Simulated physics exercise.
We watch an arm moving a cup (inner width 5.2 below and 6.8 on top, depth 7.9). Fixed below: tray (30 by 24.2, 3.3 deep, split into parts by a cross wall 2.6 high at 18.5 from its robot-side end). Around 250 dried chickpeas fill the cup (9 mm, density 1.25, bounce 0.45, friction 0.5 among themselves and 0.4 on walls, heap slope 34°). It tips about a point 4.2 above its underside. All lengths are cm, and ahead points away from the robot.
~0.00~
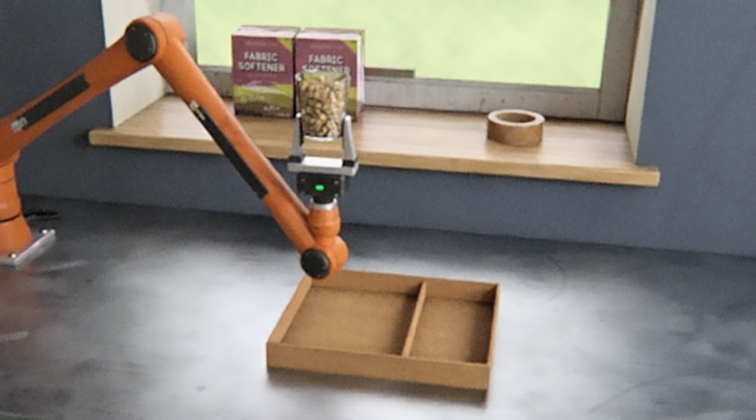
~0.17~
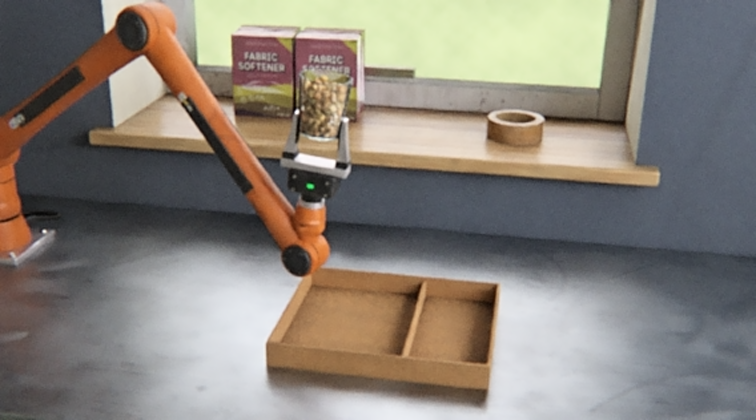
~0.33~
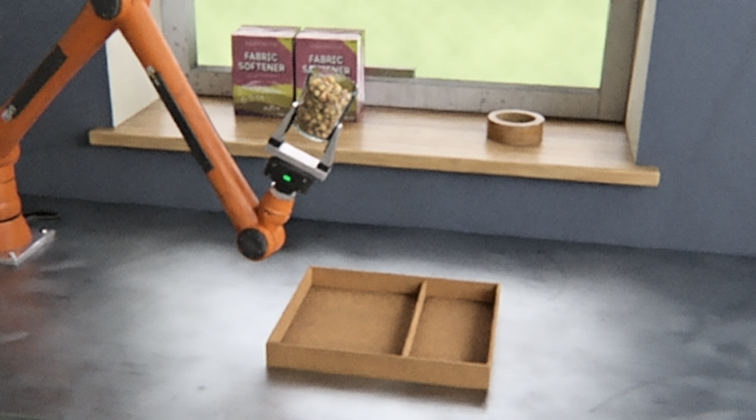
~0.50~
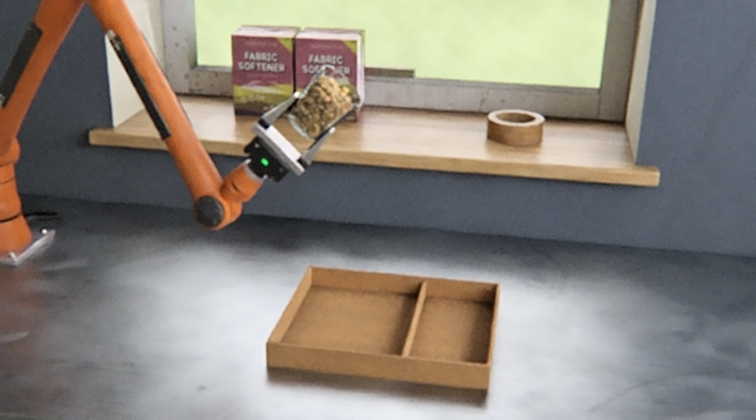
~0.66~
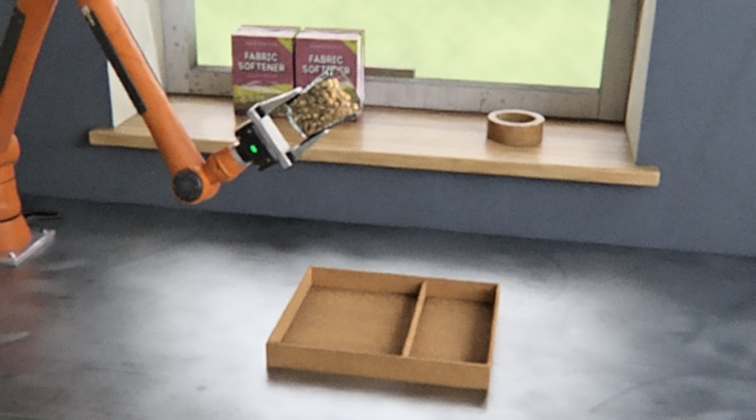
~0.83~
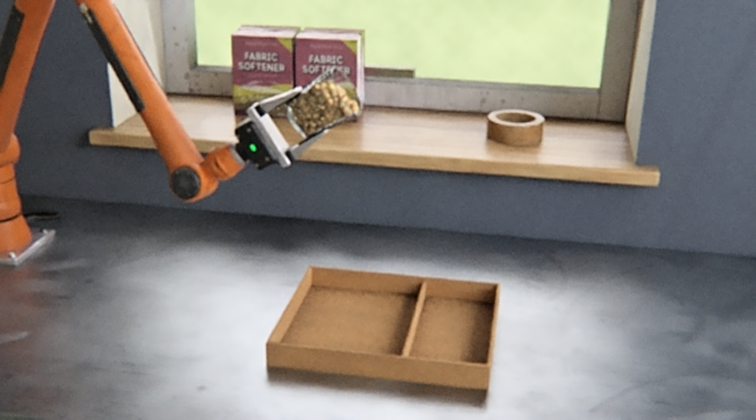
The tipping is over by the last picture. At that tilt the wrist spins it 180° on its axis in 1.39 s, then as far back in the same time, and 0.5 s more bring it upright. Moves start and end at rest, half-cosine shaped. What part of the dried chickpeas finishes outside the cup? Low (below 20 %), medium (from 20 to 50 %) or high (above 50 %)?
Outside the cup the share is low, below 20 %.
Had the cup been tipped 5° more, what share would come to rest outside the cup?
It would be near 10 per cent.
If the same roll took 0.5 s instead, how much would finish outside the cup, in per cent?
It would be near 0 per cent.
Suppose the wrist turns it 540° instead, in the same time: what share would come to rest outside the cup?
Then about 10 per cent.
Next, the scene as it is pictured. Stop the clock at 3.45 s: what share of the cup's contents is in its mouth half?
Some 50 per cent.
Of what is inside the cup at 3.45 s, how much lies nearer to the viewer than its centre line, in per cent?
About 55 per cent.
By 2.14 s, tipped 57°, highest piece 37 above the table; 247 in the cup, 2 in the robot-side part, 3 in flight or on a rim.
By 3.45 s, tipped 57°, highest piece 38 above the table; 240 in the cup, 9 in the robot-side part, 3 in flight or on a rim.
By 4.31 s, upright, highest piece 38 above the table; 240 in the cup, 10 in the robot-side part, 2 in the far-side part.
By 5.01 s, upright, highest piece 38 above the table; 240 in the cup, 10 in the robot-side part, 2 in the far-side part.
Final count, 240 in the cup, 10 in the robot-side part, 2 in the far-side part. That is 5 % outside the cup.
